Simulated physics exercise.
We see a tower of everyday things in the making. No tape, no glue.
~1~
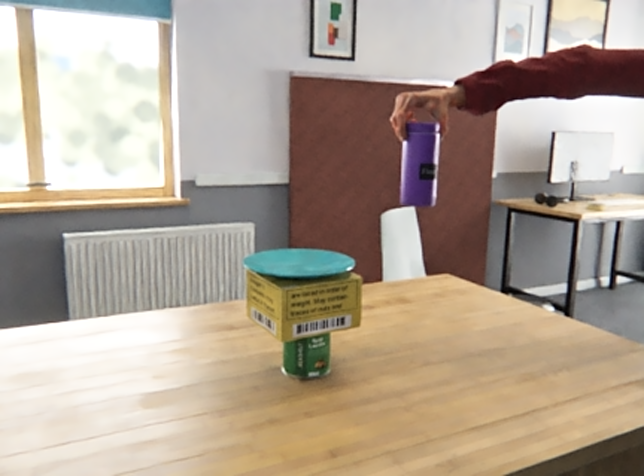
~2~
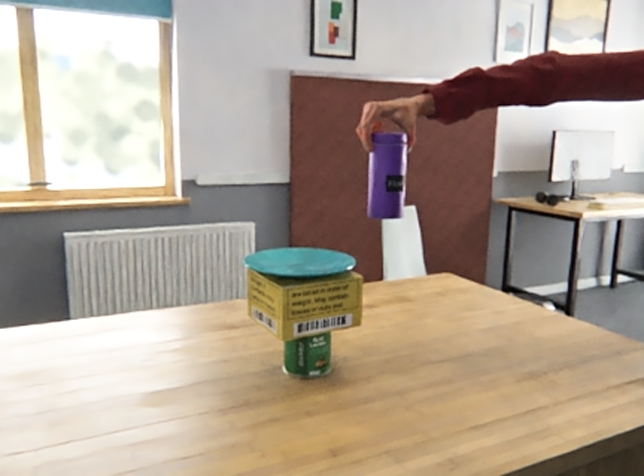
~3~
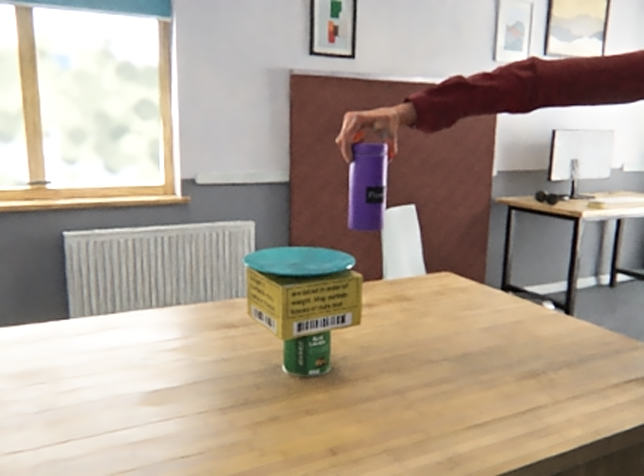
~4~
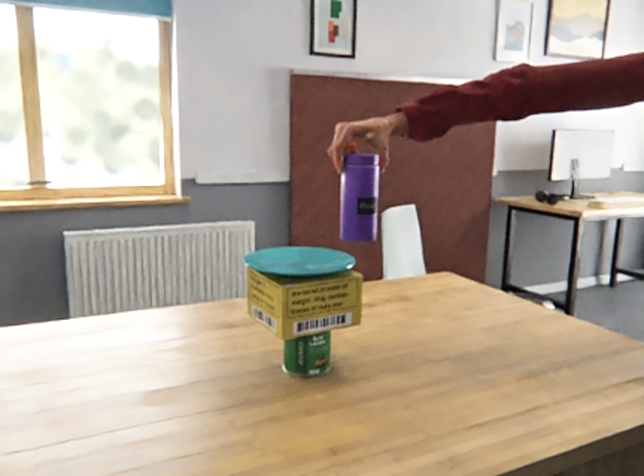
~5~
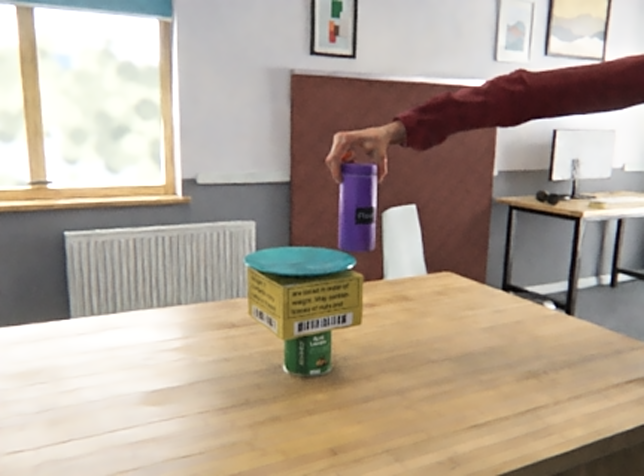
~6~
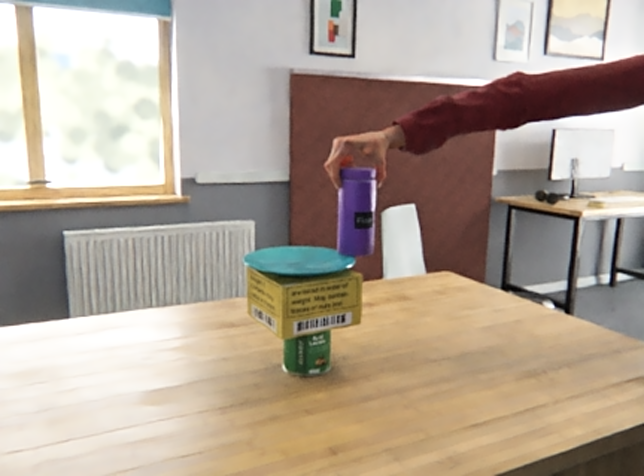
A purple jar, held from above by a hand in a dark red sleeve, moves over a wooden table in a bright room, seen from slightly above by a still camera. On the table, a turquoise plate tops a yellow box on a green tin, with a window and radiator behind at left. The hand carries the jar leftward and down, slowing, and sets it at the plate's right edge, still gripping it.
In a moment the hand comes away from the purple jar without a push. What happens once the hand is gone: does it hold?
The pile gives way.
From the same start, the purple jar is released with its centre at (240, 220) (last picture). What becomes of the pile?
Then it gives way.
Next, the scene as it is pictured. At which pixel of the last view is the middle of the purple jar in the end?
Near (407, 327).
Then, 0.40 s later than the last frame, purple jar now fallen.
Then, 0.50 s later than the last frame, things are still on the move.
When it is over, fallen, purple jar; the other 3 as before. End places, in pixels of the last picture, purple jar near (407, 327). The pile loses its balance.
